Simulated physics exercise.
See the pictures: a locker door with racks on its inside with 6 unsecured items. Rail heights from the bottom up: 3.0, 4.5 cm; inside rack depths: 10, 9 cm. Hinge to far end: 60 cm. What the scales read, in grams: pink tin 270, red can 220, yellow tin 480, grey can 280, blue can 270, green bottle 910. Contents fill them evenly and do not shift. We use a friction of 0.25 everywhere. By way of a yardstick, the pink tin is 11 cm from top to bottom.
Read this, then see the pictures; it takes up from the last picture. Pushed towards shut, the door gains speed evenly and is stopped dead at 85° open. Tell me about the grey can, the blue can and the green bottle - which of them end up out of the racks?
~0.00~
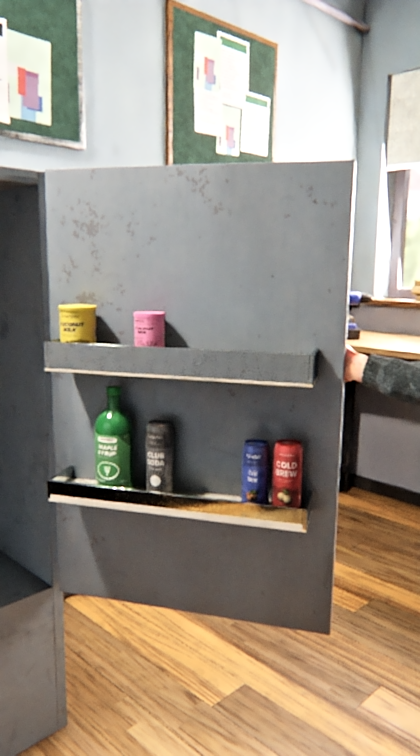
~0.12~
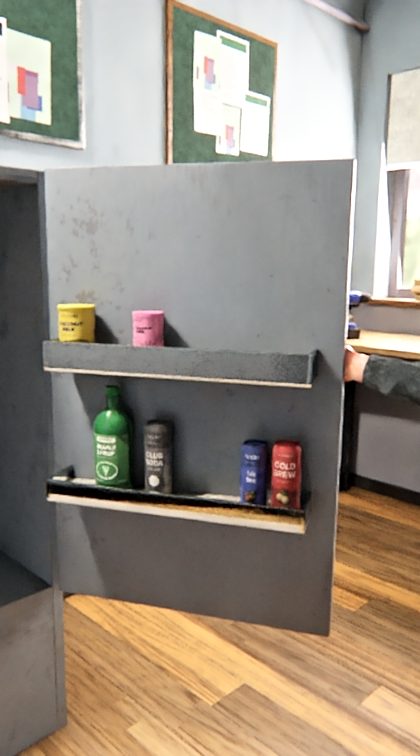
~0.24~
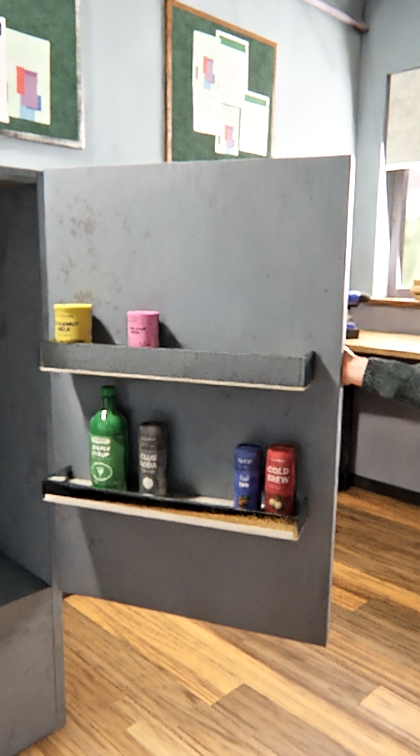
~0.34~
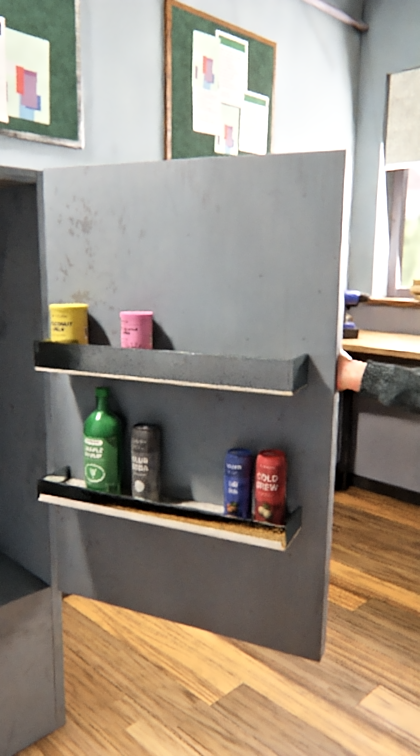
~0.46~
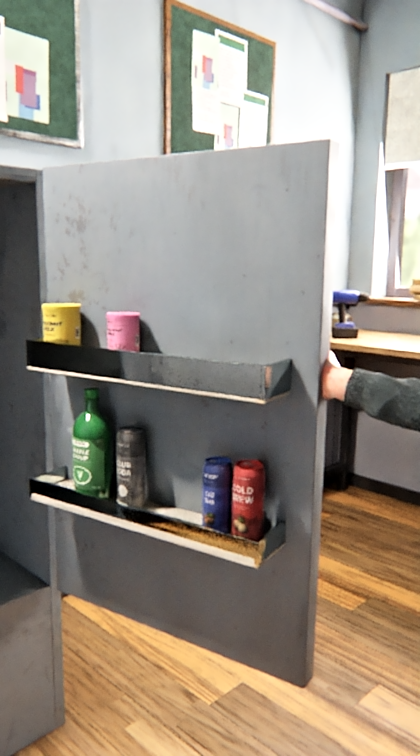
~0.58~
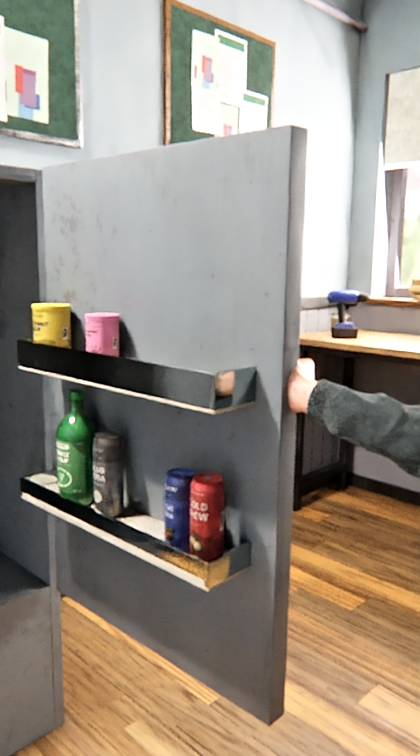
One by one: Grey can: Still on board. Blue can: Overboard. Green bottle: Still on board.
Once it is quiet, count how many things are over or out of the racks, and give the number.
That makes 2.
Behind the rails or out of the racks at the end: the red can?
Red can: Goes out of bounds.
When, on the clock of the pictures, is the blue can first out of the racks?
Roughly at the 0.9 s mark.
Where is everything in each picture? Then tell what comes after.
The first picture shows open by 120°; grey can (160, 460); blue can (255, 476); green bottle (115, 440).
The second picture shows open by 119°; yellow tin (77, 333); pink tin (148, 338).
The third picture shows open by 116°; red can (280, 484); yellow tin (74, 333).
The fourth picture shows open by 111°; pink tin (137, 339); red can (271, 491).
The fifth picture shows open by 103°; yellow tin (62, 333); pink tin (124, 341).
The sixth picture shows open by 92°; grey can (109, 474); blue can (180, 511); green bottle (78, 446).
After 0.88 s, open by 85°; red can now out of the racks; blue can on its side near (124, 531); pink tin moved 2 cm.
After 1.08 s, open by 85°; blue can now out of the racks; grey can moved 2 cm near (82, 478); pink tin moved 2 cm.
After 1.28 s, open by 85°; grey can moved 2 cm near (83, 478); pink tin moved 2 cm.
In the end (1.7 s), out of the racks, red can and blue can; the other 4 under 5 cm from the start. In the last view, grey can near (84, 479).
